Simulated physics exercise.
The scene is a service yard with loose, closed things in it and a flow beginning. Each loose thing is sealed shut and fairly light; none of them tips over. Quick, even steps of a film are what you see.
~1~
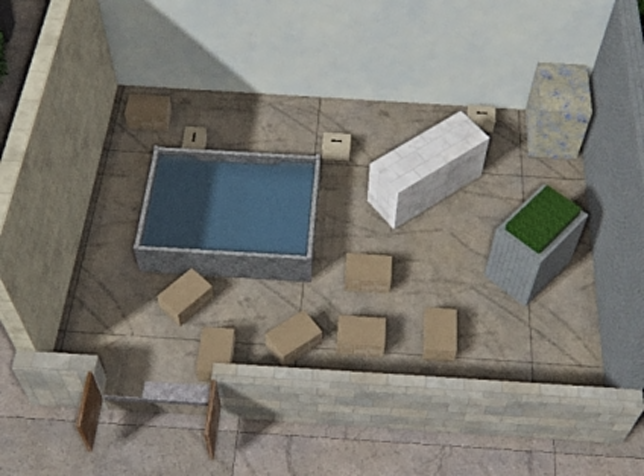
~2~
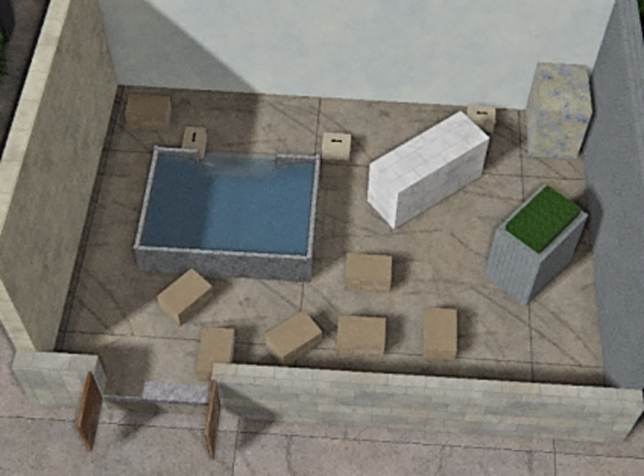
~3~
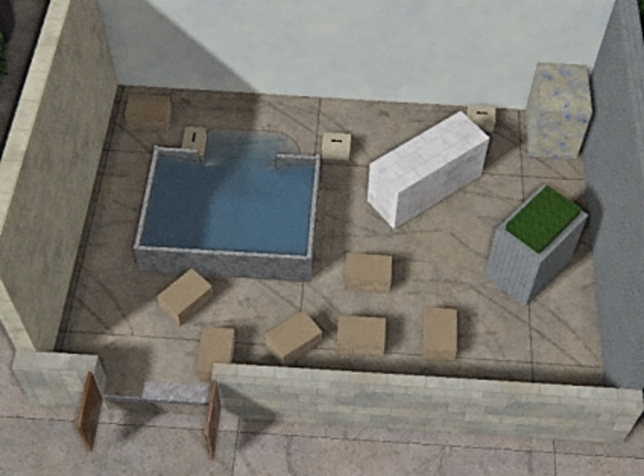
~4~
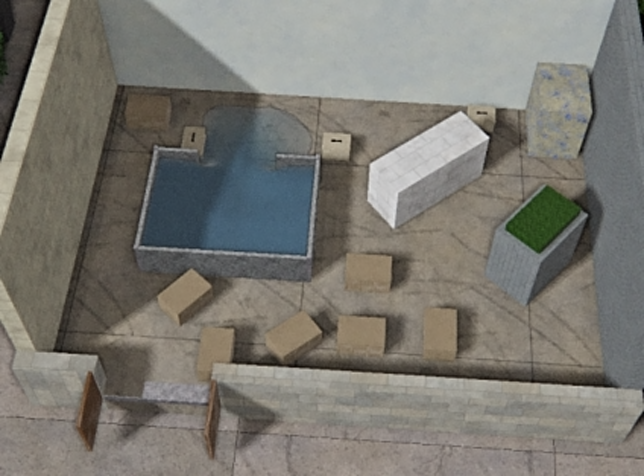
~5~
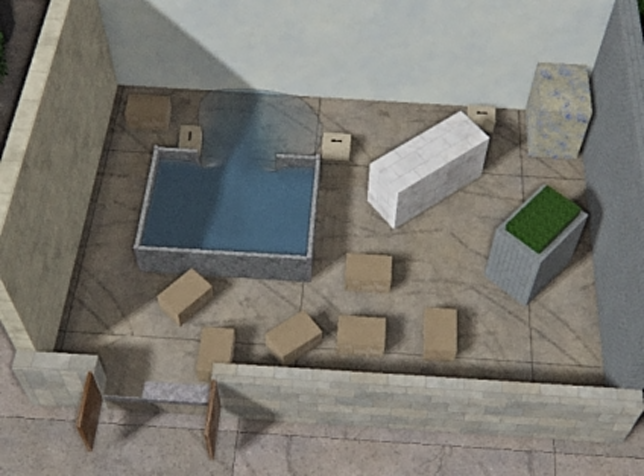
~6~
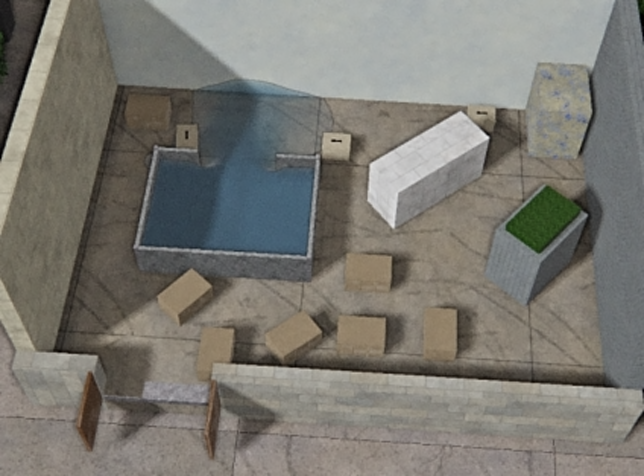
The video shows a walled yard with scattered tan boxes and a raised pool, where water flows through a gap in the pool's back wall and spreads toward the rear wall, nudging one small box slightly left.
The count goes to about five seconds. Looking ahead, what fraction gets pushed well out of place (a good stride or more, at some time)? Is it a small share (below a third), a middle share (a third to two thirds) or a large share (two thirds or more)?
A small share, below a third.
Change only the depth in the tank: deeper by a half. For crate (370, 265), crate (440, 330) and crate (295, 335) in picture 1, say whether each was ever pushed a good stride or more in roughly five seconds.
First: Falls short; second: Falls short; third: Falls short.
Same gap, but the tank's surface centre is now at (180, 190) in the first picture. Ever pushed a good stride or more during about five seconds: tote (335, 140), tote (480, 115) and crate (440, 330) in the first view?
In turn: Beyond that mark, beyond that mark, under that mark.
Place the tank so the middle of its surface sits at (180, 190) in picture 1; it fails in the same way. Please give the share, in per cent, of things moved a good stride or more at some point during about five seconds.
I'd put it at around 30 per cent.
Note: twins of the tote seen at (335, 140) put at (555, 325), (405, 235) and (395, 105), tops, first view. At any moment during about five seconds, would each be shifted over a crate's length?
As listed: Under that, no, that far or more.
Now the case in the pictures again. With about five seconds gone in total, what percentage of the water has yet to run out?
That comes to roughly 100 parts in a hundred.
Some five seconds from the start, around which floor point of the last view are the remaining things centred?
I'd put it around pixel (298, 276).
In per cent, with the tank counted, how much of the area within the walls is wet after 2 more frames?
20 per cent, roughly.
A moment on, 0 of 10 are well off their spots; 0 afloat.
Next, 0 of 10 are well off their spots; 0 afloat.
Later, 2 of 10 are well off their spots; 2 afloat.
In the end, 2 of 10 are well off their spots, and 2 have been at some point; 2 afloat.
